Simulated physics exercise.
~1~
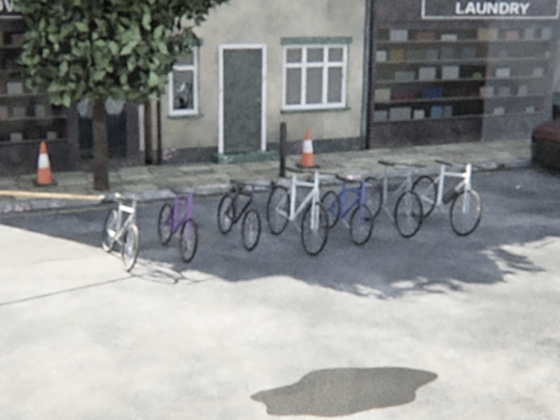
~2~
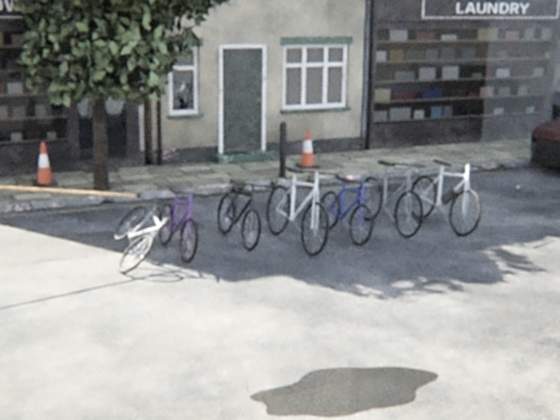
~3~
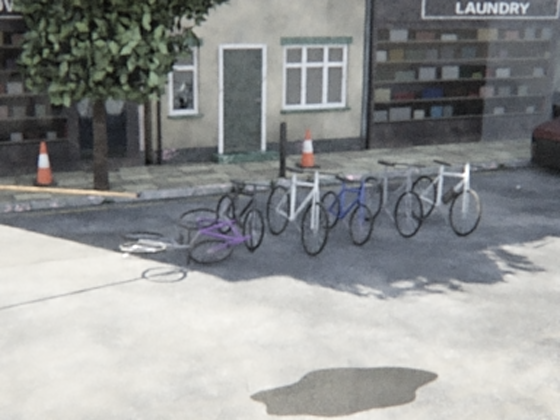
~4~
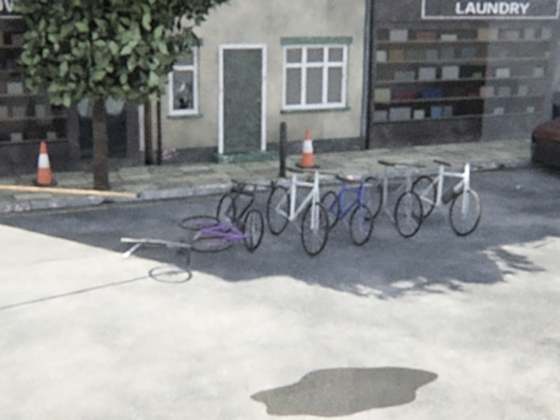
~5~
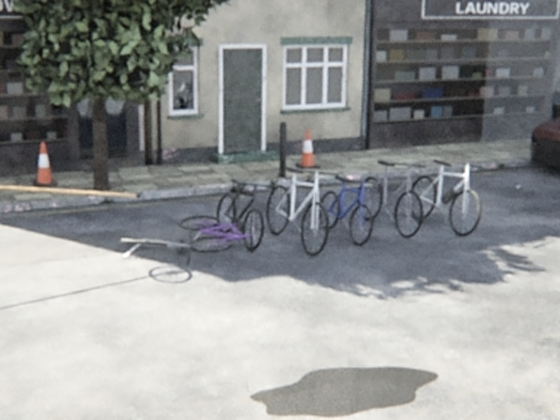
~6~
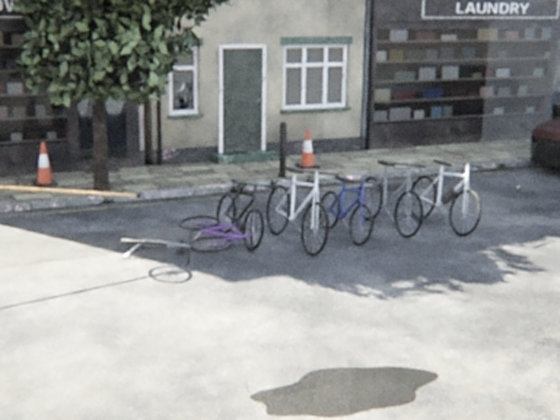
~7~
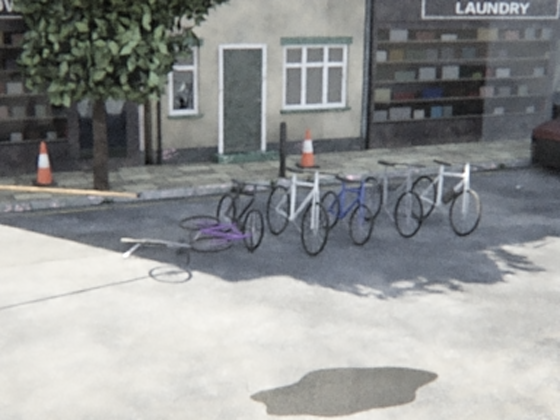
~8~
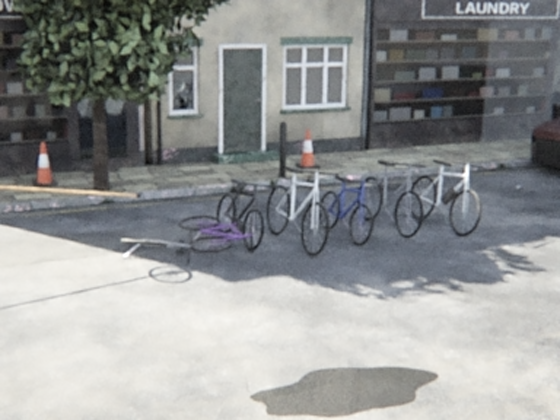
On a street outside a laundry, a pole at the left nudged the first white bicycle in a row, and it toppled onto the purple one beside it, which went down too, leaving both on the ground while the other five stayed standing.
